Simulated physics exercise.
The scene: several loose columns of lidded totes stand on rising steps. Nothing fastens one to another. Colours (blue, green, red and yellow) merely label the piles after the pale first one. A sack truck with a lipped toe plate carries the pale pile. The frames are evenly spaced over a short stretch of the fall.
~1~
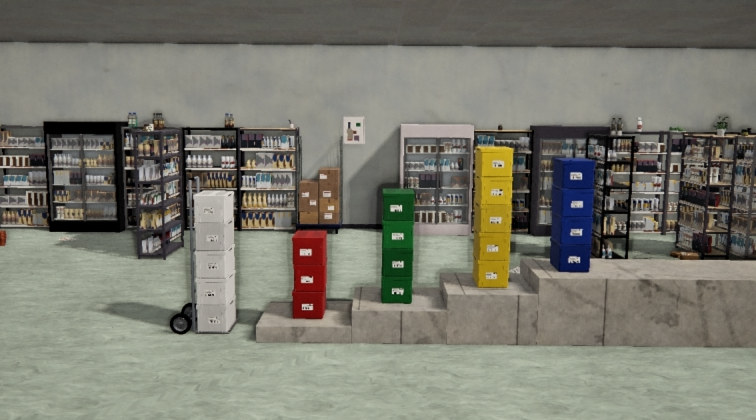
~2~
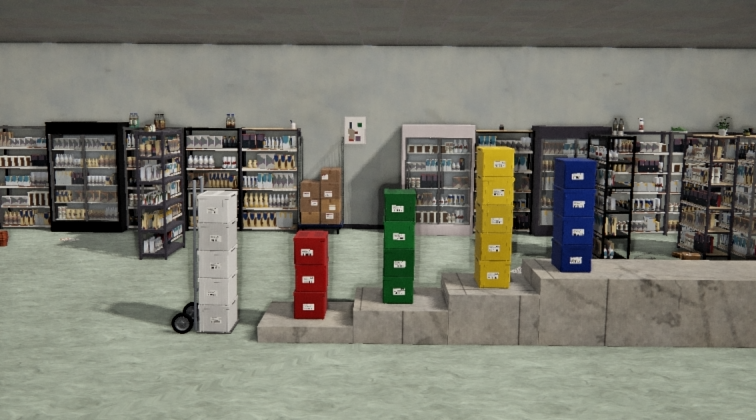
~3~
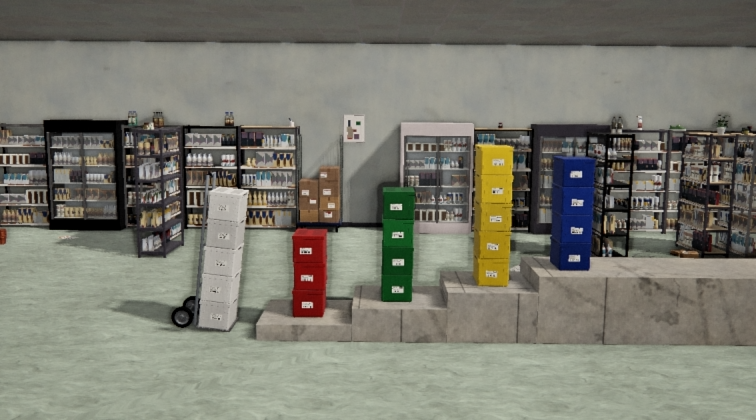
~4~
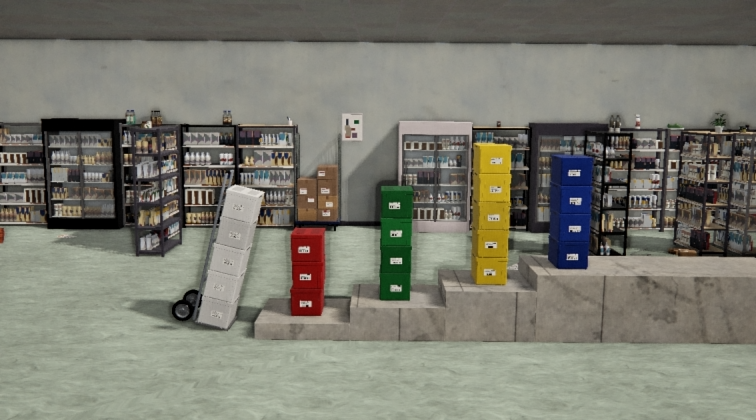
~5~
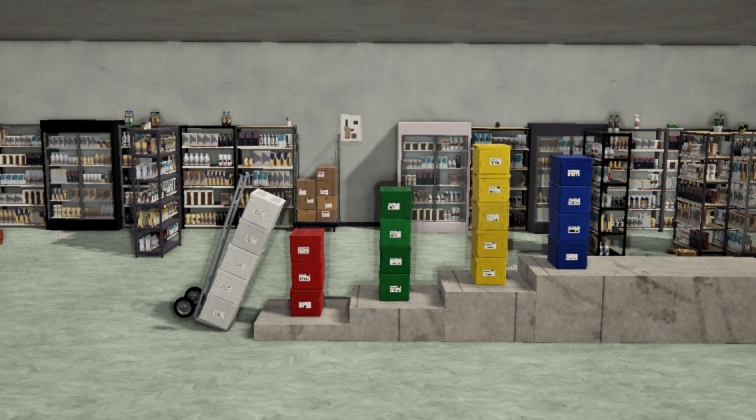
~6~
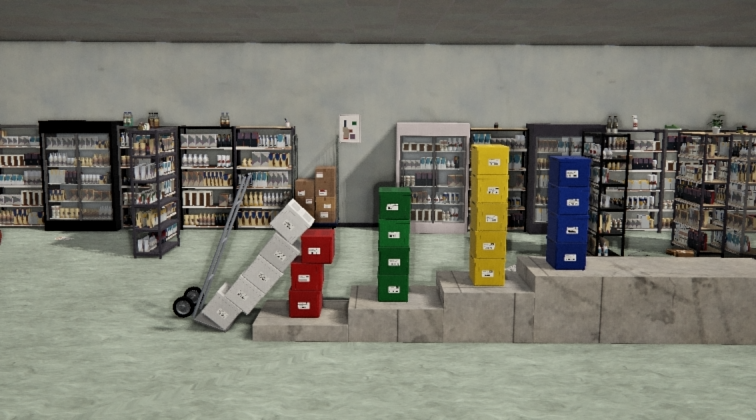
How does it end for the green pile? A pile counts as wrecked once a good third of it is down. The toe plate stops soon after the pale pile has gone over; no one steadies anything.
It mostly stays up.
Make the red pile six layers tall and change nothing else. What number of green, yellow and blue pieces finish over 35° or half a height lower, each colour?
By colour: Green 4, yellow 2, blue 0.
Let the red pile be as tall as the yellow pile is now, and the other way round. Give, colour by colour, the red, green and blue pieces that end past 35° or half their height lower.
Down at the end: Red 5, green 4, blue 0.
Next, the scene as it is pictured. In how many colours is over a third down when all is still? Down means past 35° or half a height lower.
In all, 1.
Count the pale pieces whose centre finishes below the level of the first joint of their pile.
The count is 1.
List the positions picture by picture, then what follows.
In the first frame (we follow the side turned to the camera), truck frame (191, 211) level; top green tote (399, 208); top red tote (308, 252); no other piece has moved.
The second frame shows truck frame (194, 210) rocked barely; top green tote (400, 208).
The third frame shows truck frame (205, 206) rocked a little, top of the pale pile leaning a little; top green tote (399, 206); no other piece has moved.
The fourth frame shows truck frame (220, 203) rocked a little, top of the pale pile leaning a little; top green tote (397, 205); no other piece has moved.
The fifth frame shows truck frame (232, 204) rocked clearly, top of the pale pile leaning clearly; top green tote (396, 205); no other piece has moved.
The sixth frame shows truck frame (234, 205) rocked clearly, top of the pale pile leaning well over; top green tote (395, 206); top red tote (316, 250) displaced half its height; one has shifted.
Soon, 5 of the pale pile down; none of the 4 green totes down (0 of 16 in all colours); top green tote unmoved; top red tote tipped a little.
A while on, 5 of the pale pile down; none of the 4 green totes down (0 of 16 in all colours); top green tote unmoved; top red tote tipped well over.
Towards the end, 5 of the pale pile down; none of the 4 green totes down (3 of 16 in all colours); top green tote displaced a little; top red tote tipped well over, half its height lower.
Finally, 4 of the pale pile down; none of the 4 green totes down (3 of 16 in all colours); top green tote displaced a little; top red tote tipped well over, half its height lower. Seen by the last camera, middles, top green tote near (397, 203), top red tote near (366, 262).
